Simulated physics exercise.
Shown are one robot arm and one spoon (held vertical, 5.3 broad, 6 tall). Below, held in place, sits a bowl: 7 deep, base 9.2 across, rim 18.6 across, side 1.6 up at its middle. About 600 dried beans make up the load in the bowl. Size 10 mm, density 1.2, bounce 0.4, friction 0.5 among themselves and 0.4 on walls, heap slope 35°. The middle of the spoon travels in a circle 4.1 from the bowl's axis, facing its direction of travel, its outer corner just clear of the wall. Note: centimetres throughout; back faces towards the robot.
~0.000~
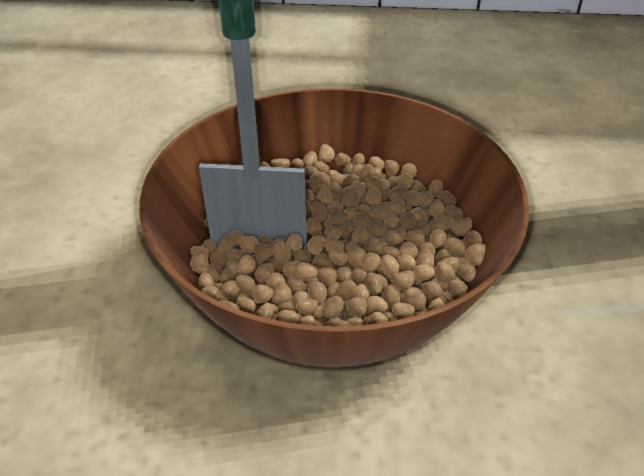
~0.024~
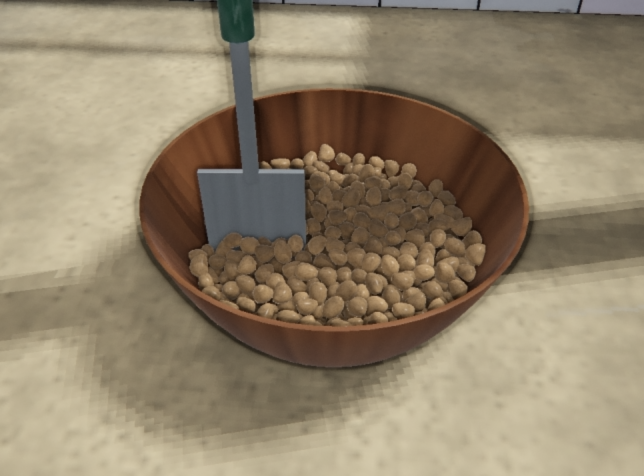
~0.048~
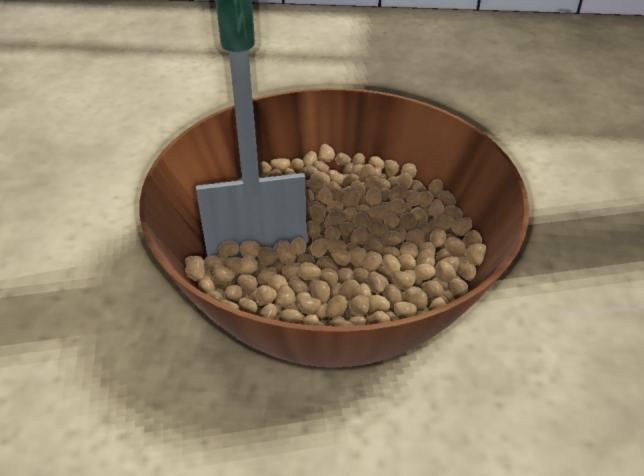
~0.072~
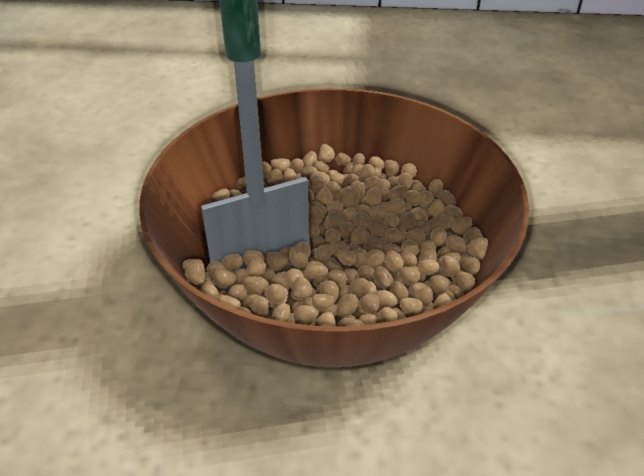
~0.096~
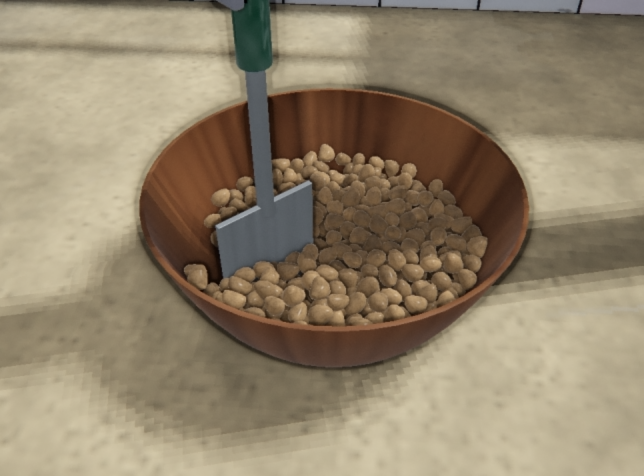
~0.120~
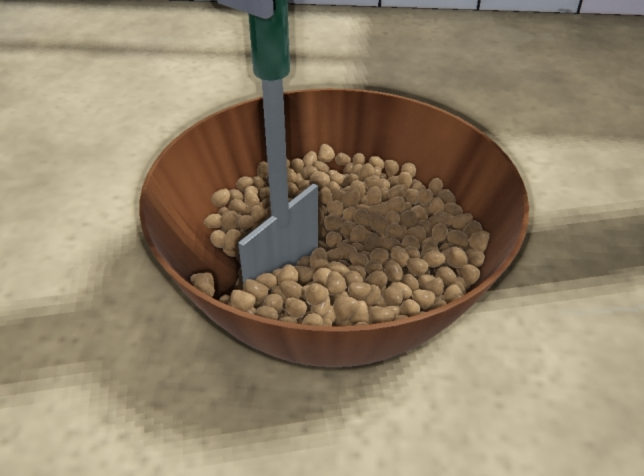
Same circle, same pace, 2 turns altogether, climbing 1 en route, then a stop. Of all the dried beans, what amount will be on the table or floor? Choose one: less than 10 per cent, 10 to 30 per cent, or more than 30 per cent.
The share is 10 to 30 per cent.
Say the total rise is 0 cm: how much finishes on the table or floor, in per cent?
Roughly 25 per cent.
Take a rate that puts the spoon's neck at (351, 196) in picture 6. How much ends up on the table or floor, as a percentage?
I'd say near 45 per cent.
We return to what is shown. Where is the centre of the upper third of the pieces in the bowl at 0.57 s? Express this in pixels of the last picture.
Roughly pixel (229, 181).
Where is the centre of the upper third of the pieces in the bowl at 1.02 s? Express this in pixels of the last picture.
Near (388, 159).
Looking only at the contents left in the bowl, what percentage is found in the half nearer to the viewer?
About 60 per cent.
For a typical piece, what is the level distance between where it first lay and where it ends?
Level distance: About 9 cm.
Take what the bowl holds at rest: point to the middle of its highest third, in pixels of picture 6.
I'd say close to (246, 266).
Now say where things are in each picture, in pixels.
In the first frame, spoon neck at (249, 142), 0° round; upper third of the load around (347, 237), from x 200 to 475, top at y 155; 604 in the bowl.
In the second frame, spoon neck at (248, 145), 4° round; upper third of the load around (342, 237), from x 200 to 475, top at y 155.
In the third frame, spoon neck at (249, 155), 16° round; upper third of the load around (340, 241), from x 195 to 475, top at y 155.
In the fourth frame, spoon neck at (253, 167), 30° round; upper third of the load around (340, 257), from x 195 to 475, top at y 155.
In the fifth frame, spoon neck at (264, 177), 44° round; upper third of the load around (340, 263), from x 195 to 475, top at y 155.
In the sixth frame, spoon neck at (279, 186), 58° round; upper third of the load around (348, 272), from x 200 to 480, top at y 155; 604 in the bowl.
By 0.57 s, 318° round, highest piece 9 above the table; 545 in the bowl, 46 on the table or floor, 13 in flight or on the tool.
By 1.02 s, 218° round, highest piece 9 above the table; 504 in the bowl, 98 on the table or floor, 2 in flight or on the tool.
By 1.45 s, 0° round, highest piece 7 above the table; 481 in the bowl, 123 on the table or floor.
By 2.15 s, 0° round, highest piece 7 above the table; 481 in the bowl, 123 on the table or floor.
Final count, 481 in the bowl, 123 on the table or floor. That is 20 % on the table or floor.
